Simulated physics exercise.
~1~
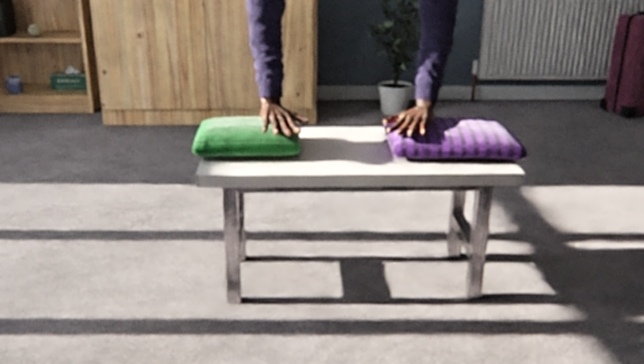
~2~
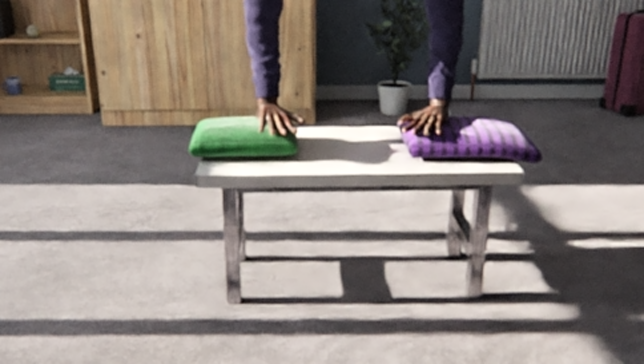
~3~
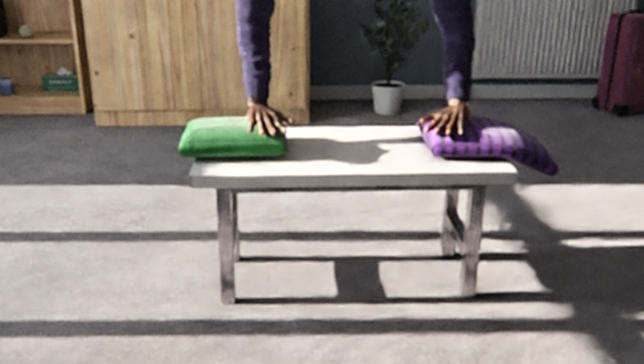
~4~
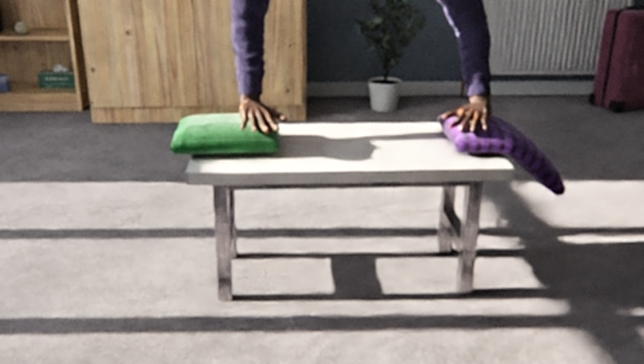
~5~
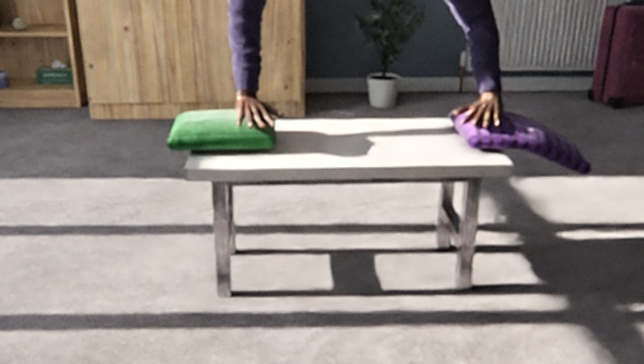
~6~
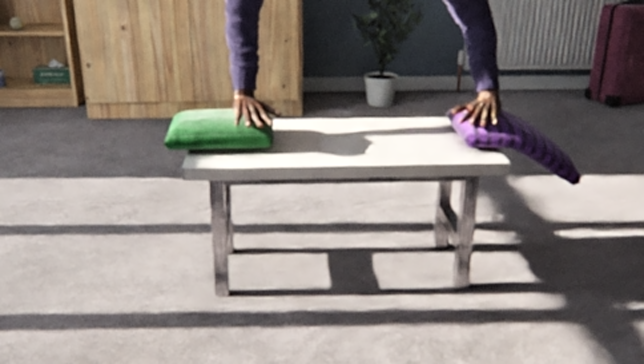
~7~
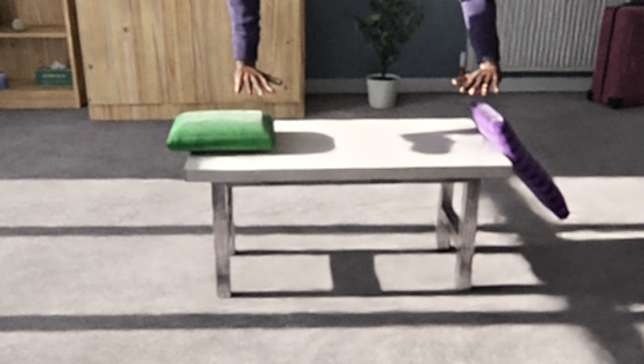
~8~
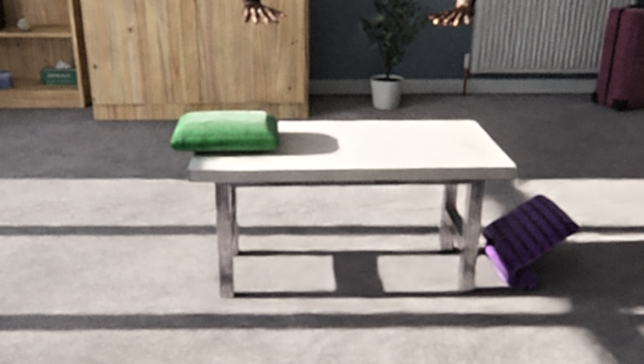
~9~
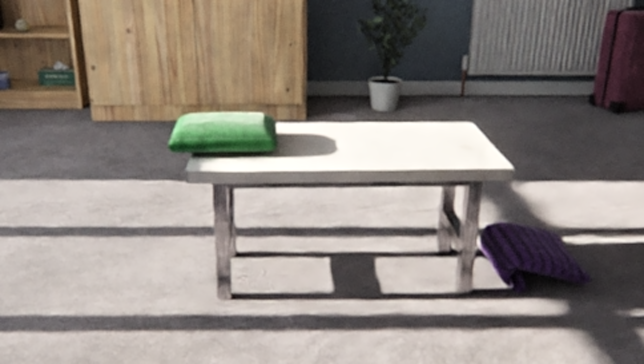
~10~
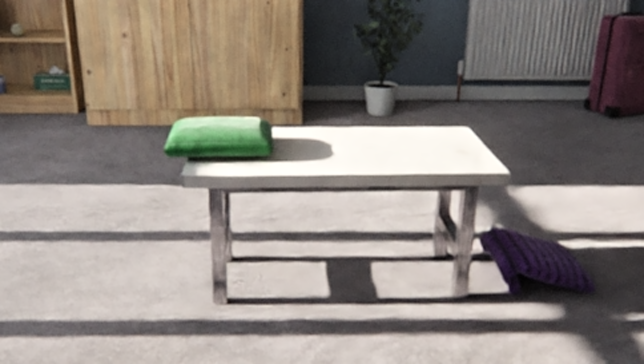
A person's two hands, with forearms in dark purple sleeves, press on a green cushion-like bundle at the left and a purple ribbed bundle at the right of a low white table, seen from the front in a sunlit, grey-carpeted room. Behind stand a wooden cabinet, a potted plant and a radiator. The hands spread apart, sliding the bundles outward until the purple one droops over the right end. The hands then lift away, and the purple bundle tips down, drops and slumps onto the floor beside the table leg. The green one stays resting on the left end.
